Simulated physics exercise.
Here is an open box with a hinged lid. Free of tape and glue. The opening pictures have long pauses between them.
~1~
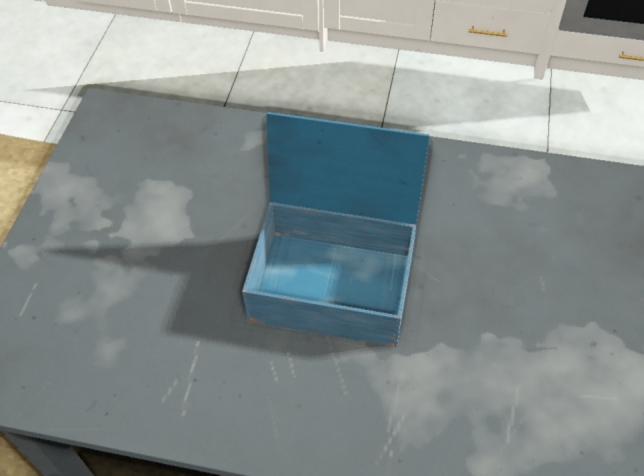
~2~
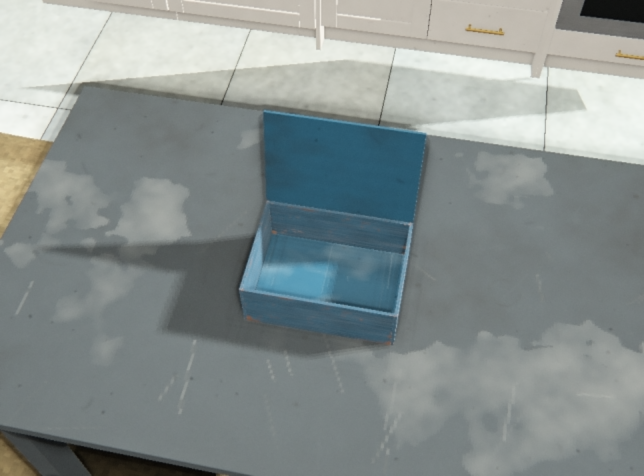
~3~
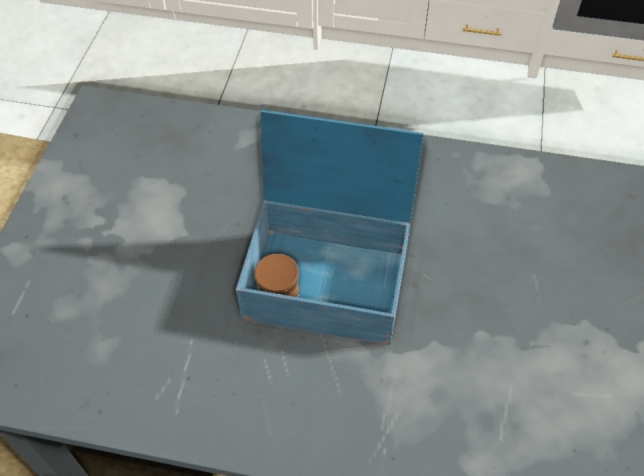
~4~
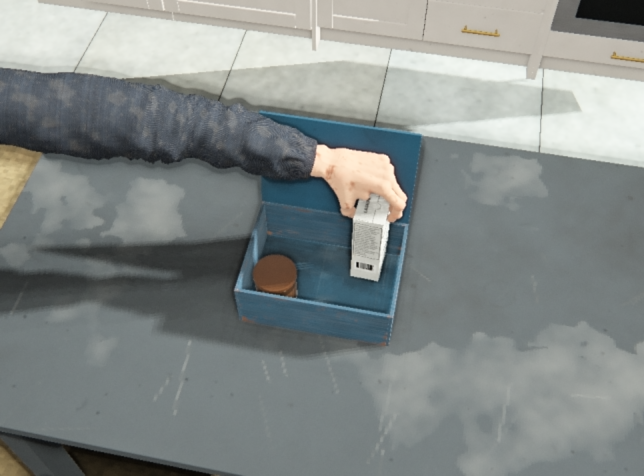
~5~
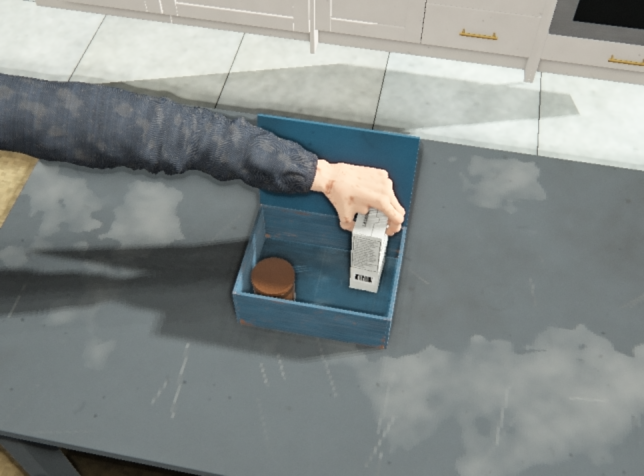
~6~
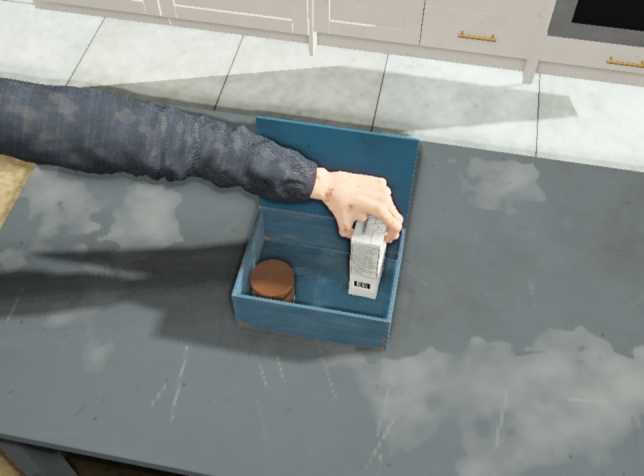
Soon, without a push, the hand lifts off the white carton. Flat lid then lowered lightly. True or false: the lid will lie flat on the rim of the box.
False.
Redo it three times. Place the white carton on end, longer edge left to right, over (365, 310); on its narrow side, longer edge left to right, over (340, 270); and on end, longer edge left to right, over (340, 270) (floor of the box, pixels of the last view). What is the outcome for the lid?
In order: Lid stays open, lid shuts, lid stays open.
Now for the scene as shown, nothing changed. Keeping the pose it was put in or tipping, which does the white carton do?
After all that, it finishes out of line.
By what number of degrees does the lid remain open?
The answer is about 25 degrees.
Then, 1.30 s after the last picture, lid 78° above the rim.
Then, 2.80 s after the last picture, lid 52° above the rim; white carton tipped 14° from how it was near (366, 263).
Then, 3.30 s after the last picture, lid 26° above the rim; white carton tipped 44° from how it was near (358, 286).
At rest, lid 25° above the rim; tipped over in the box, white carton; brown tin in place. Seen from the same camera at the end, white carton near (360, 288).
